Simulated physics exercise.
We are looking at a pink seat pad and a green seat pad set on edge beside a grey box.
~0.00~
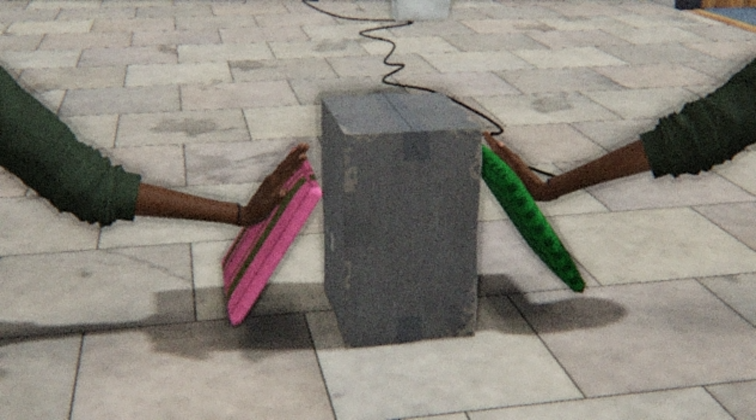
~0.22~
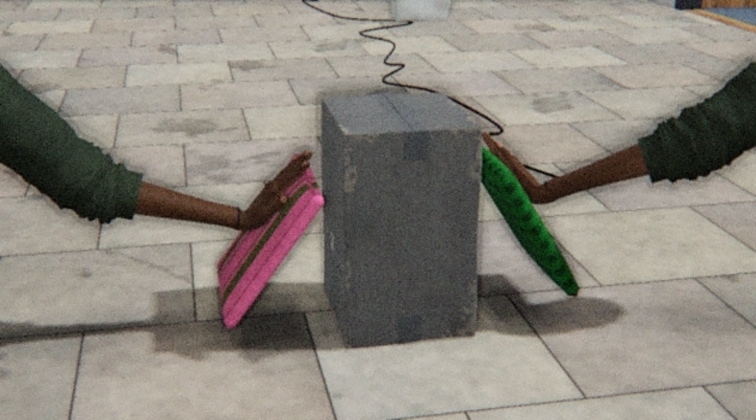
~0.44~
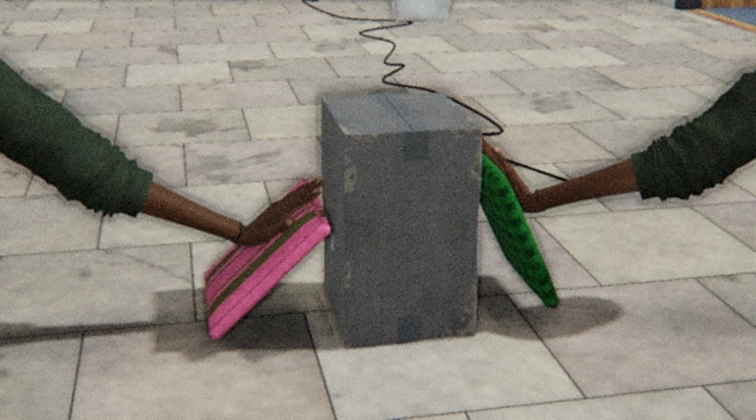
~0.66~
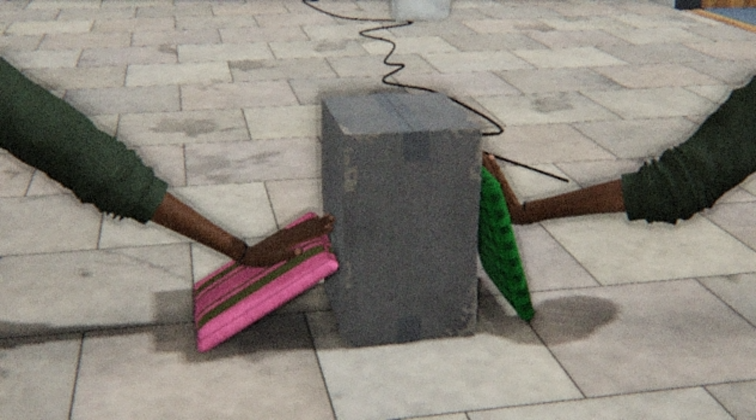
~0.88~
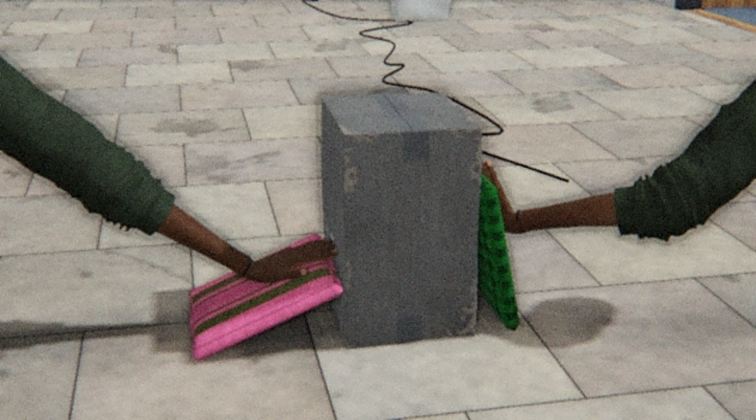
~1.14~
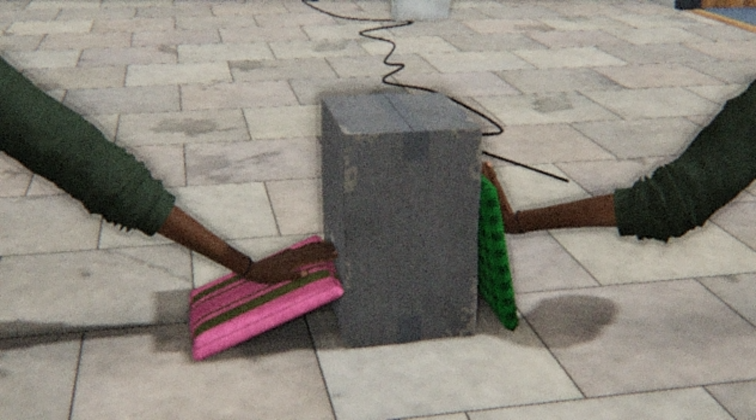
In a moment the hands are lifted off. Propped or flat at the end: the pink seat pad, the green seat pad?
In the end the pink seat pad slips and lies down, the green seat pad holds its lean.
By 1.34 s, pink seat pad flat on the floor near (257, 314); green seat pad still up near (481, 237).
When it is over, pink seat pad flat on the floor near (258, 316); green seat pad still up near (481, 237). The pink seat pad slumps to the floor and the green seat pad remains propped up.
